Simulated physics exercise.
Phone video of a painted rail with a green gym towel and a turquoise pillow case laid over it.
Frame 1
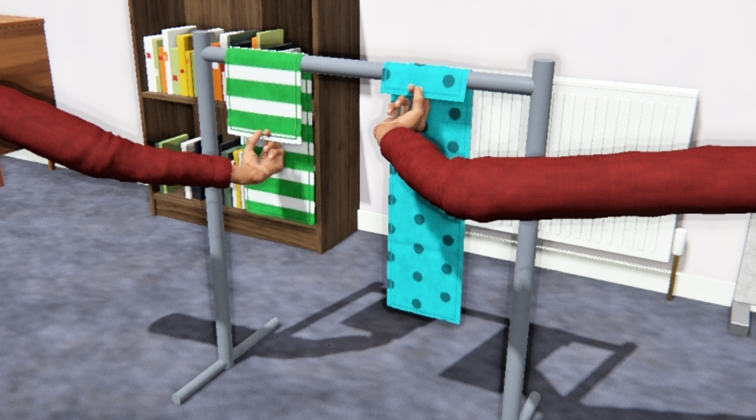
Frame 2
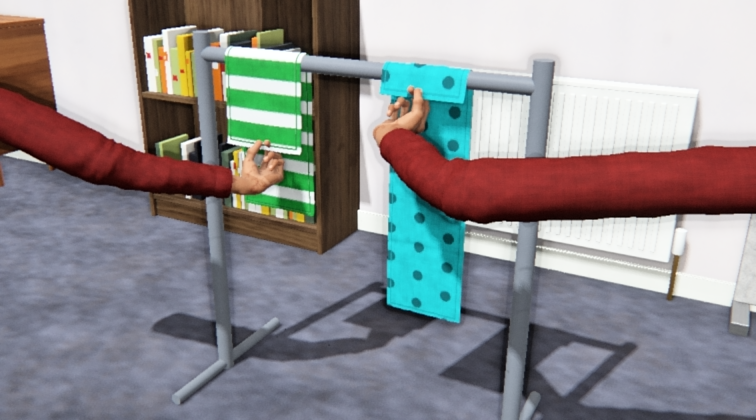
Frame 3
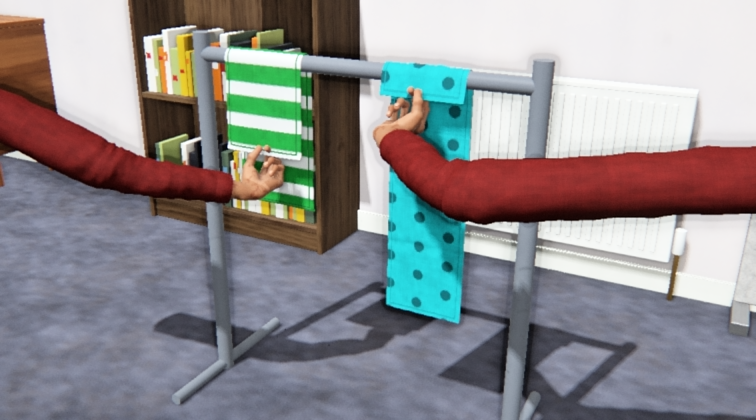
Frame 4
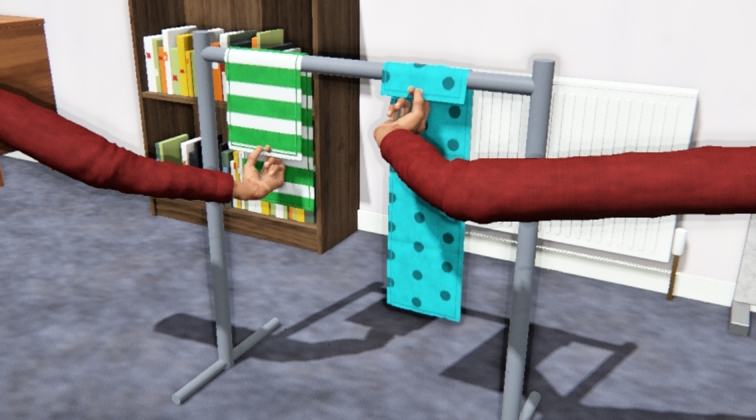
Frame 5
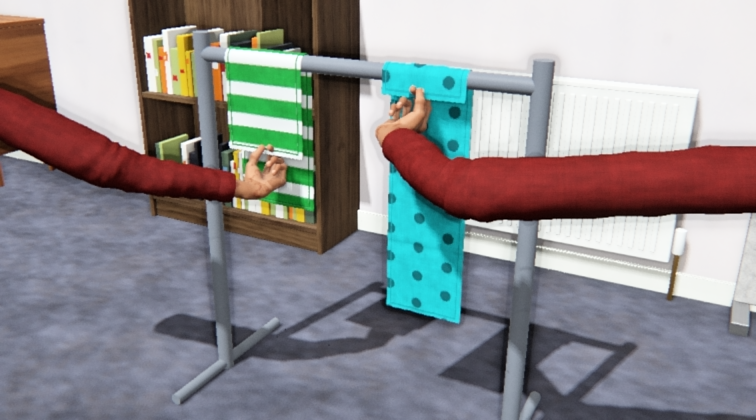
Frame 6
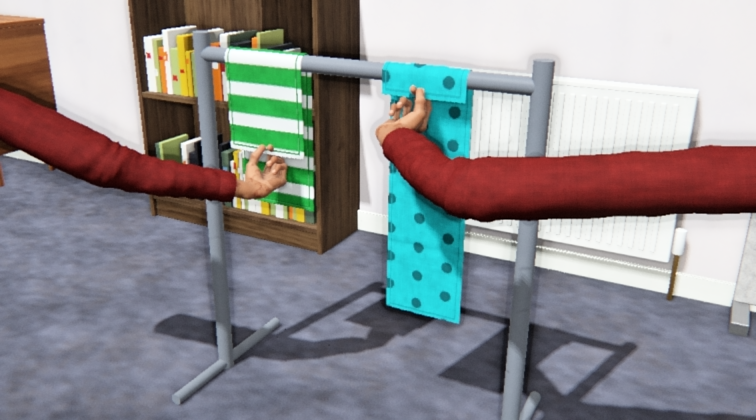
At first, a green-and-white striped towel and a turquoise spotted cloth hang over a grey rail, a red-sleeved hand at each one's front flap. The striped towel's front edge slips down slightly with the left hand, then barely shifts, while the turquoise cloth and right hand stay almost still.
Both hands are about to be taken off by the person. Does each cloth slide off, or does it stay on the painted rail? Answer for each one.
The green gym towel stays put; the turquoise pillow case slides off.
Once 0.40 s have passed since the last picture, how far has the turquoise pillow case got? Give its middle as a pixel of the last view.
Roughly (423, 310).
Then, 0.40 s on from there, gym towel as it was left; pillow case clear of the rail and dropping near (423, 310).
Then, 0.68 s on from there, gym towel as it was left; pillow case in a heap on the floor.
In the end, gym towel as it was left; pillow case in a heap on the floor. The green gym towel keeps its place and the turquoise pillow case slides off.
